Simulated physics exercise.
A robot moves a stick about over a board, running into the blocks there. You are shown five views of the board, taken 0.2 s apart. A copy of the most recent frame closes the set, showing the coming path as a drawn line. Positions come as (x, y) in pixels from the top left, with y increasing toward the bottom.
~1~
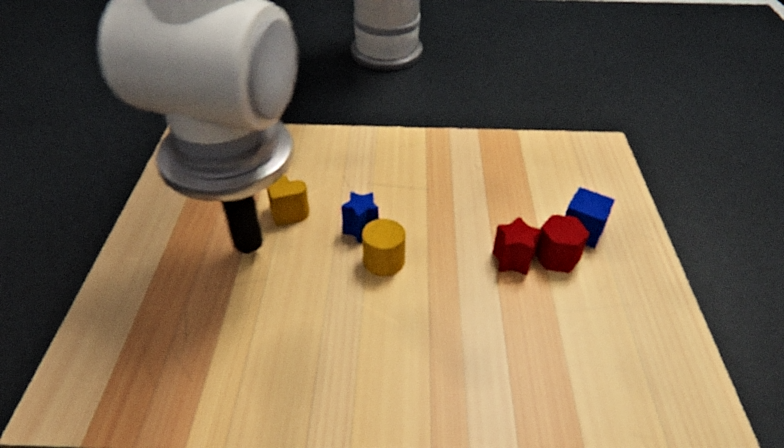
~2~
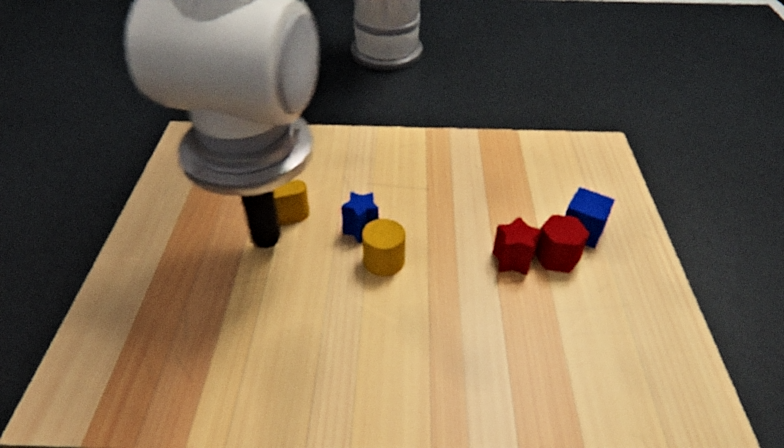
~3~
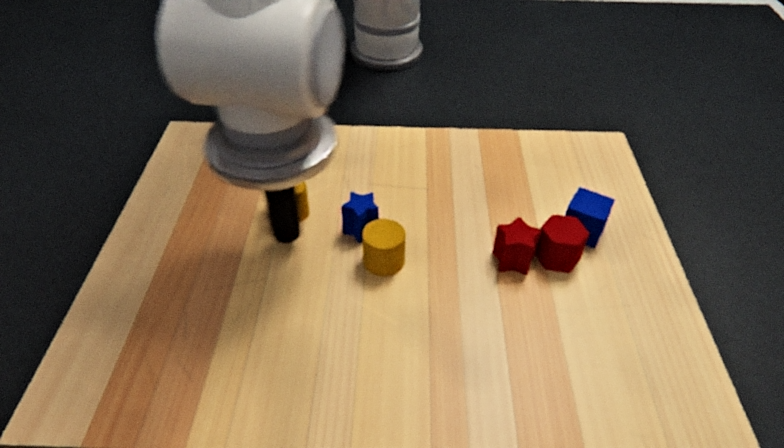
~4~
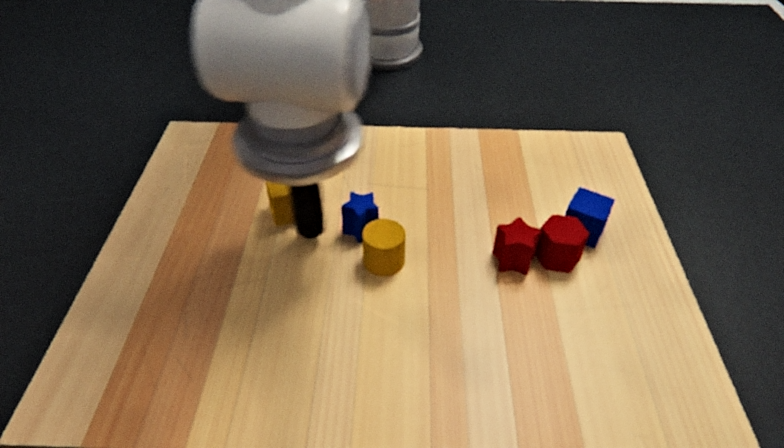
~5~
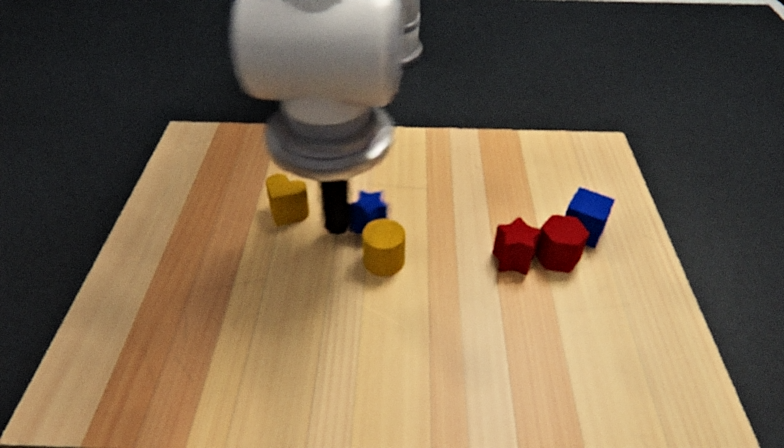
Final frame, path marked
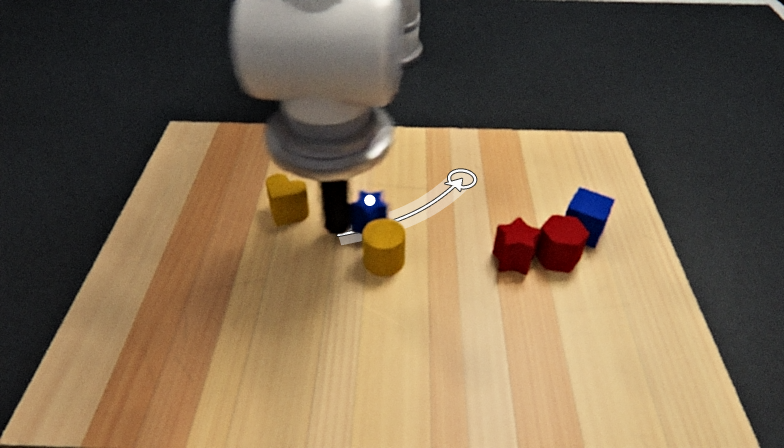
The footage shows a robot arm moving a black stick rightward over a wooden board, passing in front of a yellow block and then nudging a blue star block slightly right, while the yellow round block and the others stay still.
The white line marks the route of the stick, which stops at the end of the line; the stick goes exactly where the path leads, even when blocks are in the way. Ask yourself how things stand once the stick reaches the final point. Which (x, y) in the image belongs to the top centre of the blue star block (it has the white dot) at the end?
The point I'd pick in the picture is (468, 178).
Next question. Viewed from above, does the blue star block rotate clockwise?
Yes, it checks out.
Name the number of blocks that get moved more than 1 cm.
Shifted over 1 cm: One.
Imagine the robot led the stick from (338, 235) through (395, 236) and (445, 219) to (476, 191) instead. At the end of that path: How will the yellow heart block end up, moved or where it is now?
Right where it was.
Drawn move, from (338, 235) over (389, 223) and (432, 203) to (462, 179); the dot is on the blue star block.
What follows on the original path. One third of the way, stick (390, 213); blue star block (423, 189).
Two thirds of the way, stick (433, 194); blue star block (460, 181), turned 70° clockwise.
At the end, stick (463, 170); blue star block (468, 178), turned 105° clockwise; yellow round block still.
